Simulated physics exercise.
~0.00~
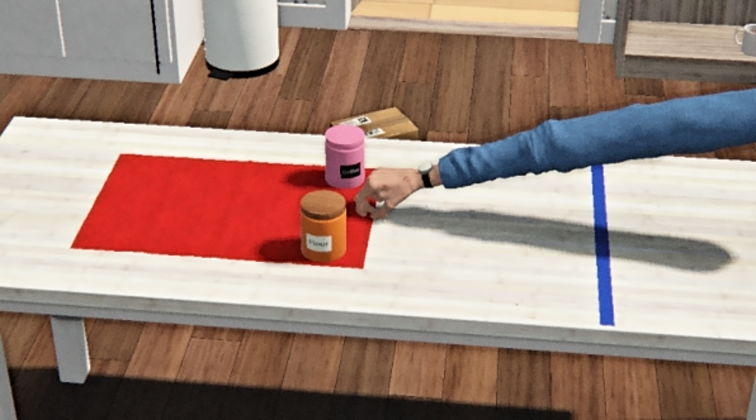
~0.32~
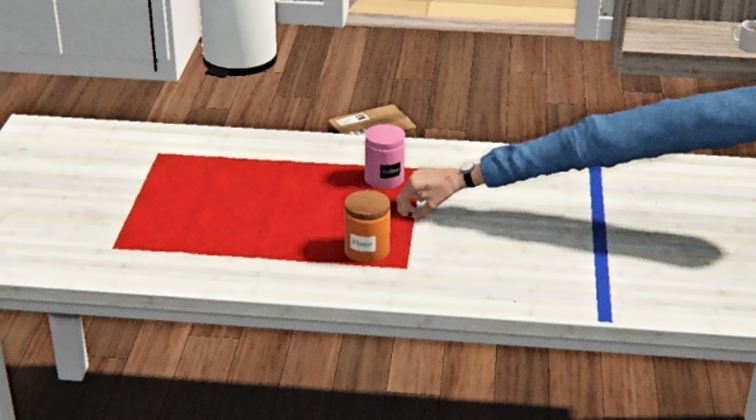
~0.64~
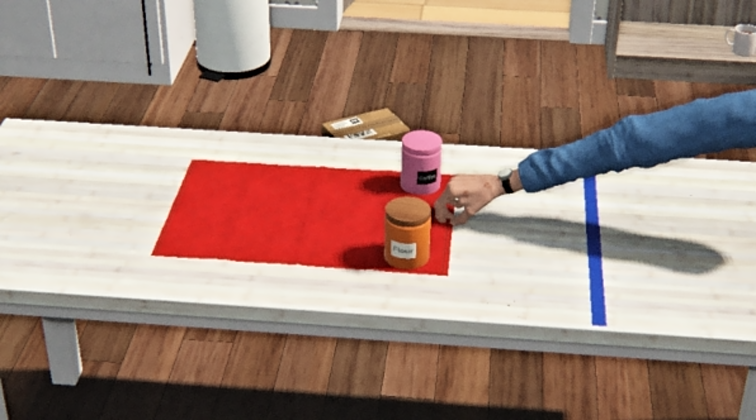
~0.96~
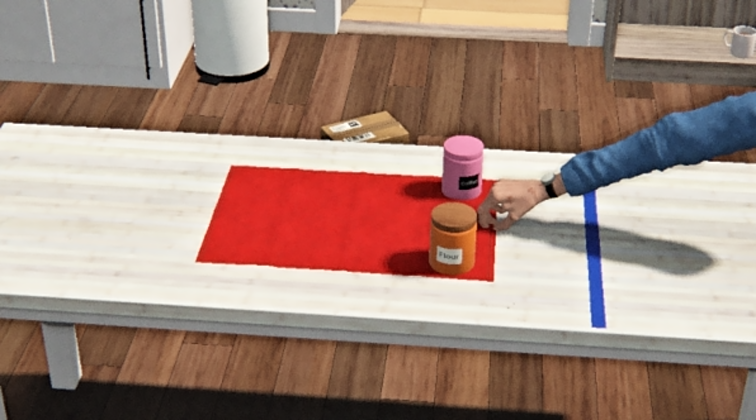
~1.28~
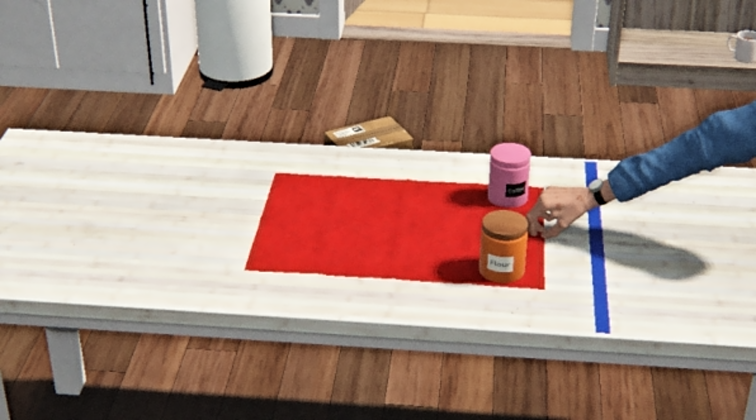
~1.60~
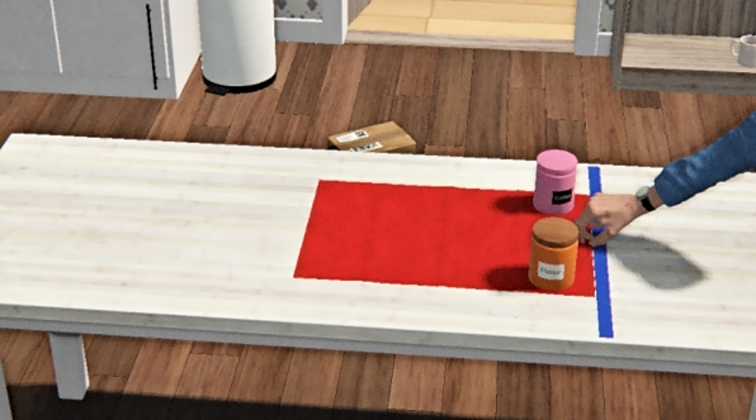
A hand drags a red cloth rightward to a blue line, both upright jars riding along.
